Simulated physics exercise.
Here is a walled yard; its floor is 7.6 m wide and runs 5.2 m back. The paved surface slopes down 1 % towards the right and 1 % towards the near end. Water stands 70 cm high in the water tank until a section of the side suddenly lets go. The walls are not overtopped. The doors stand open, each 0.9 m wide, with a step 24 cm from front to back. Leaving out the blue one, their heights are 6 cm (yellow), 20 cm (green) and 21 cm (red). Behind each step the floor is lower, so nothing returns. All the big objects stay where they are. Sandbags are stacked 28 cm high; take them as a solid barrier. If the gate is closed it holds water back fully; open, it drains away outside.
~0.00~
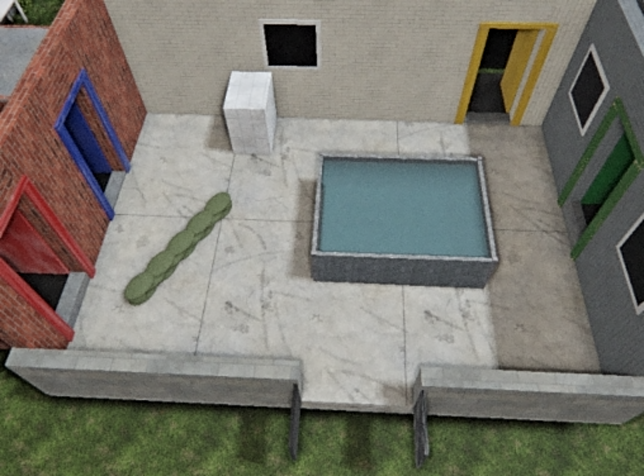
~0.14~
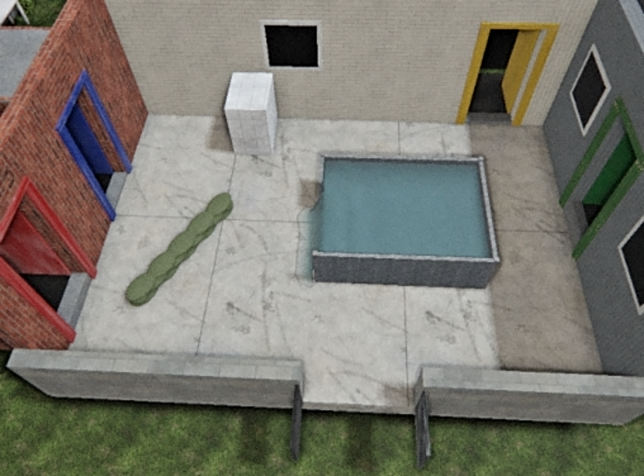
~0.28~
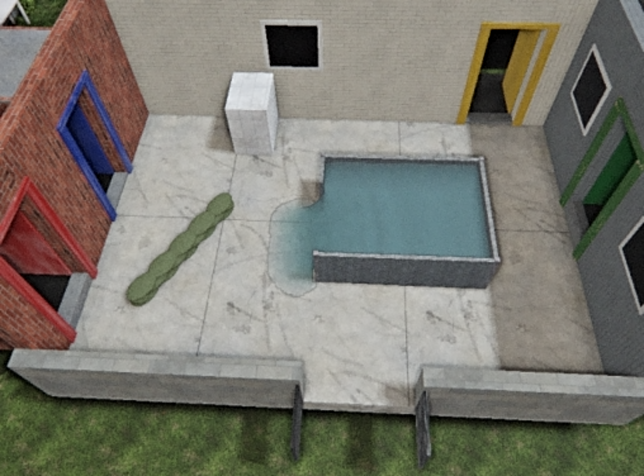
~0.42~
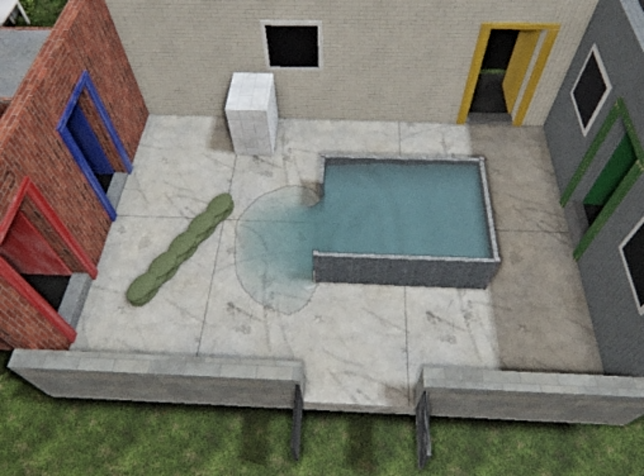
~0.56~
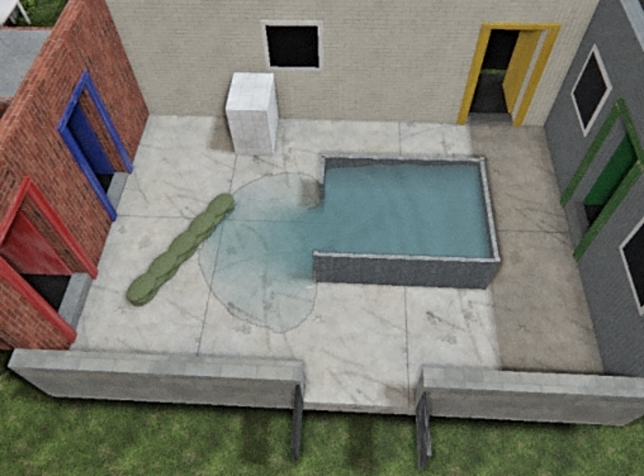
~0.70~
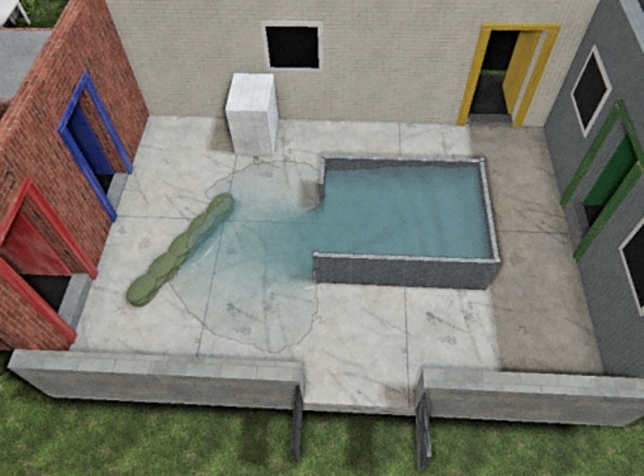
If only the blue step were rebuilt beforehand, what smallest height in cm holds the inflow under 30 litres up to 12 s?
Close to 12.5 cm is just enough.
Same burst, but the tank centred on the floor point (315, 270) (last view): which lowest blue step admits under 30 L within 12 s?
Then roughly 9.0 cm.
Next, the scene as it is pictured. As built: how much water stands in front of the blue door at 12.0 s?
About 5.0 cm.
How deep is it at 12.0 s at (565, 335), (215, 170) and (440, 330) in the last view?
Roughly 11, 7 and 5 cm, in turn.
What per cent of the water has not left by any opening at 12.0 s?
Some 90 per cent remains.
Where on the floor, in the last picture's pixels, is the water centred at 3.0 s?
Near (277, 256).
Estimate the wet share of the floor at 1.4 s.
About 30 per cent.
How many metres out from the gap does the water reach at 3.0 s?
Some 4.4 m out.
After 1.4 s water covers 30 % of the floor, deepest (40 cm) near (204, 248); it has not reached the blue door.
After 3.0 s water covers 45 % of the floor, deepest (44 cm) near (88, 373); 9 cm at the blue door, 0 litres in over its 6 cm step.
After 12.0 s water covers 95 % of the floor, deepest (14 cm) near (566, 272); 5 cm at the blue door, 116 litres in over its 6 cm step.
At the blue door as built, the water arrived by 2.5 s and peaked near 15 cm at 6.4 s.
Run again over the same 12 s with other heights there, 45 litres in over 11 cm, 13 litres over 14.5 cm. The limit of 30 litres is kept from about 12.5 cm up.
